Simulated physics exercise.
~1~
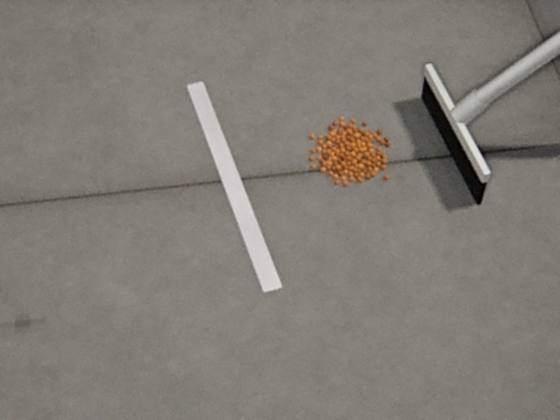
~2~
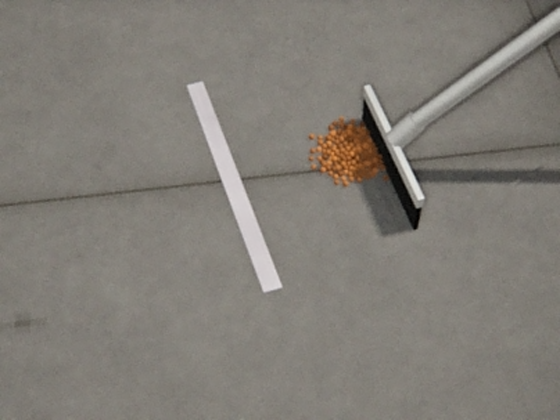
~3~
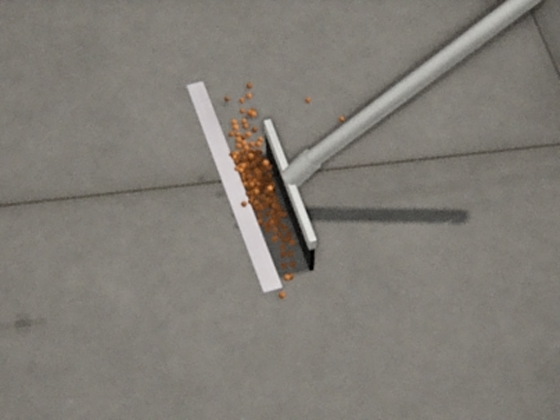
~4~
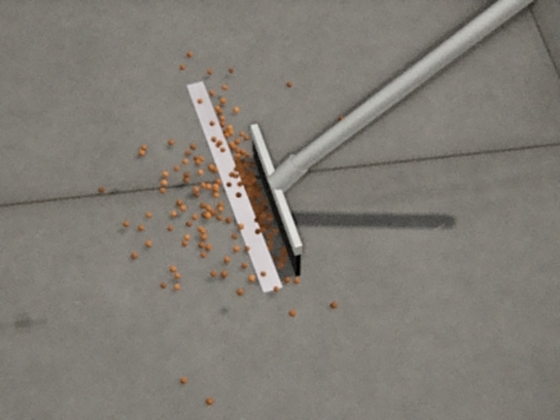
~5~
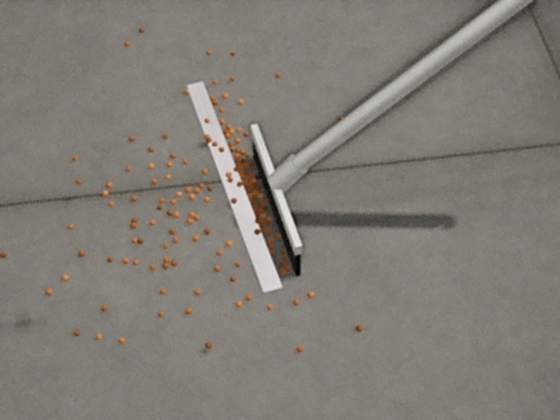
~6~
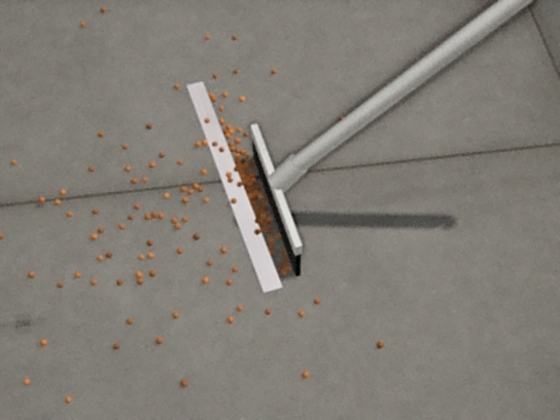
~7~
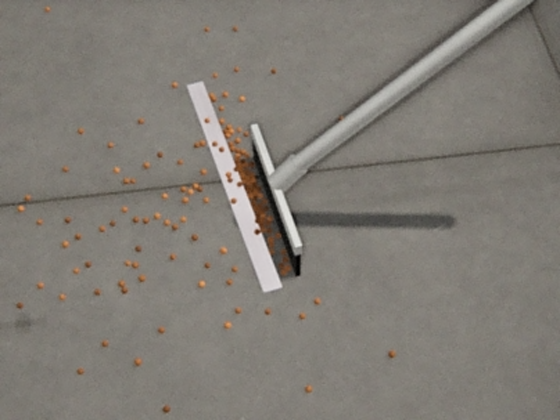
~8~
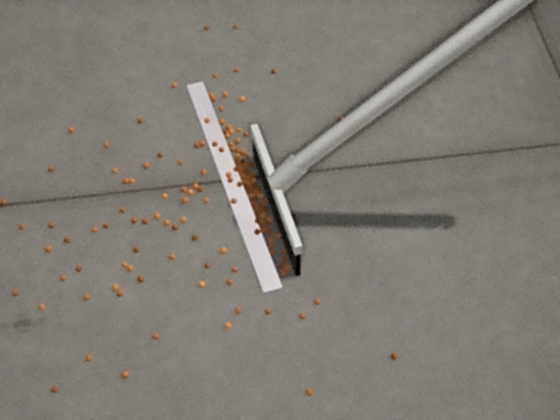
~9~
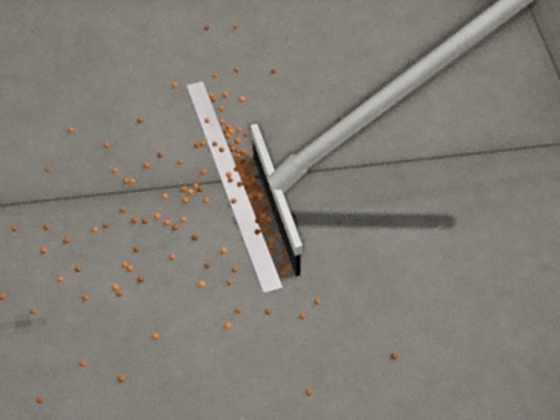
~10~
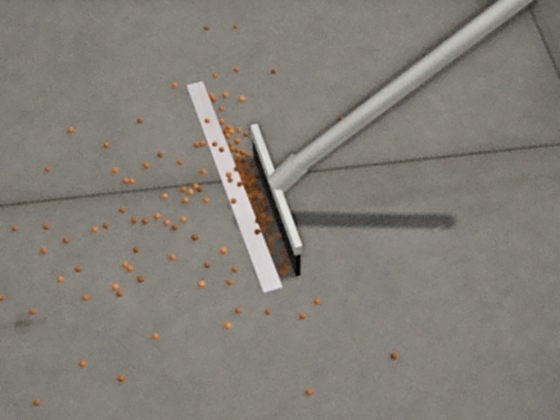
A squeegee swept left into a small pile of orange-brown cereal balls and pushed them against a pale strip on the grey floor, then stopped just short of it as many scattered across and beyond, finally lying still on both sides.
